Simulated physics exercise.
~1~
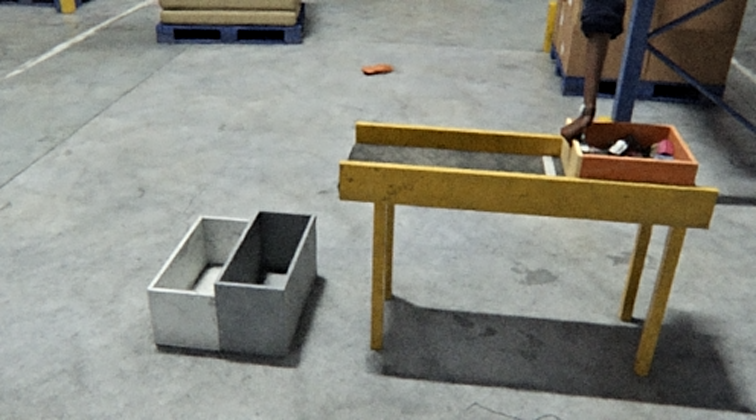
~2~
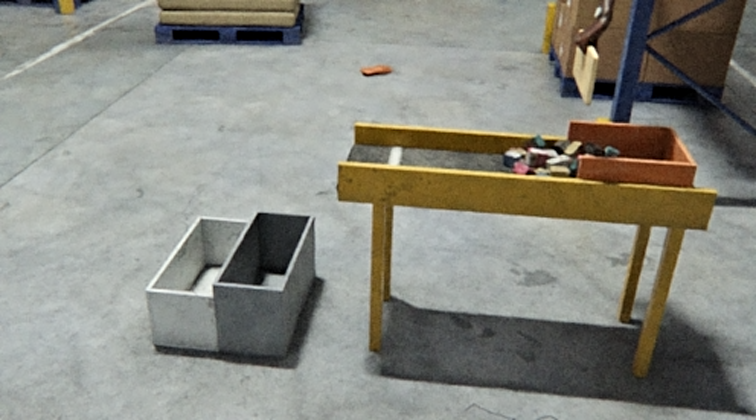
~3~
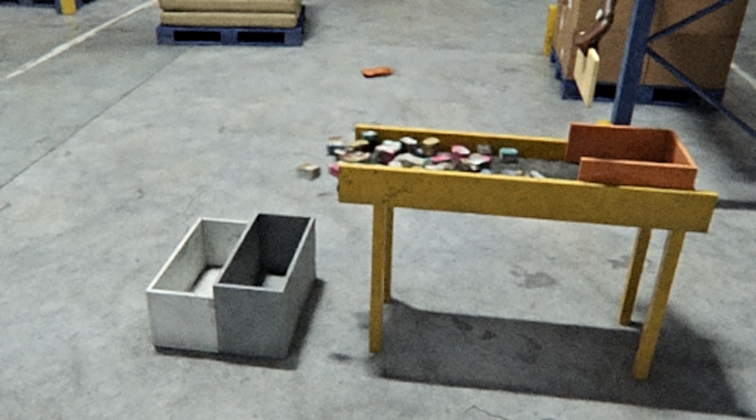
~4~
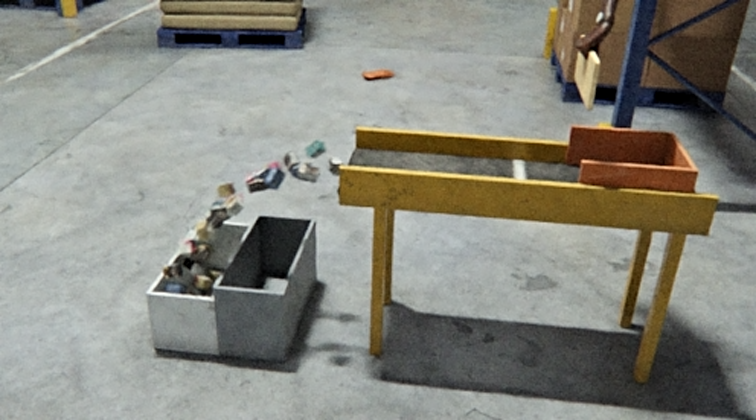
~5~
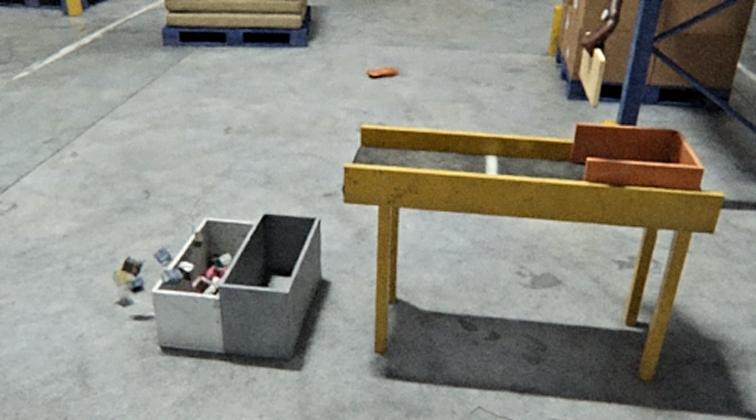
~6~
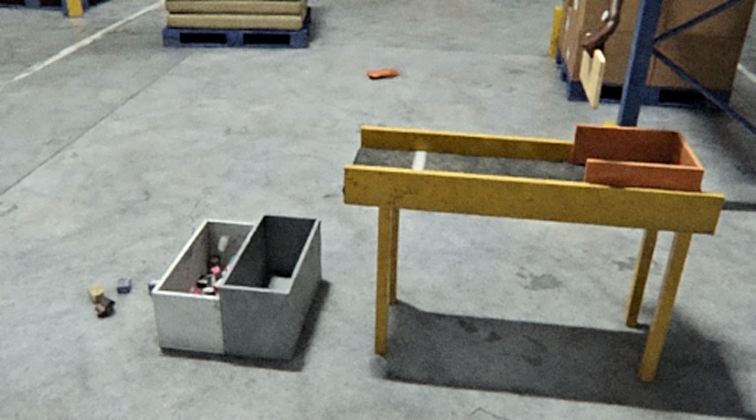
In this clip, a hand lifts a gate at an orange pen of small cartons on a yellow-framed conveyor, and the belt carries them left and off its end. Most land in the white bin beyond the grey tote, while a few end up on the floor past it.
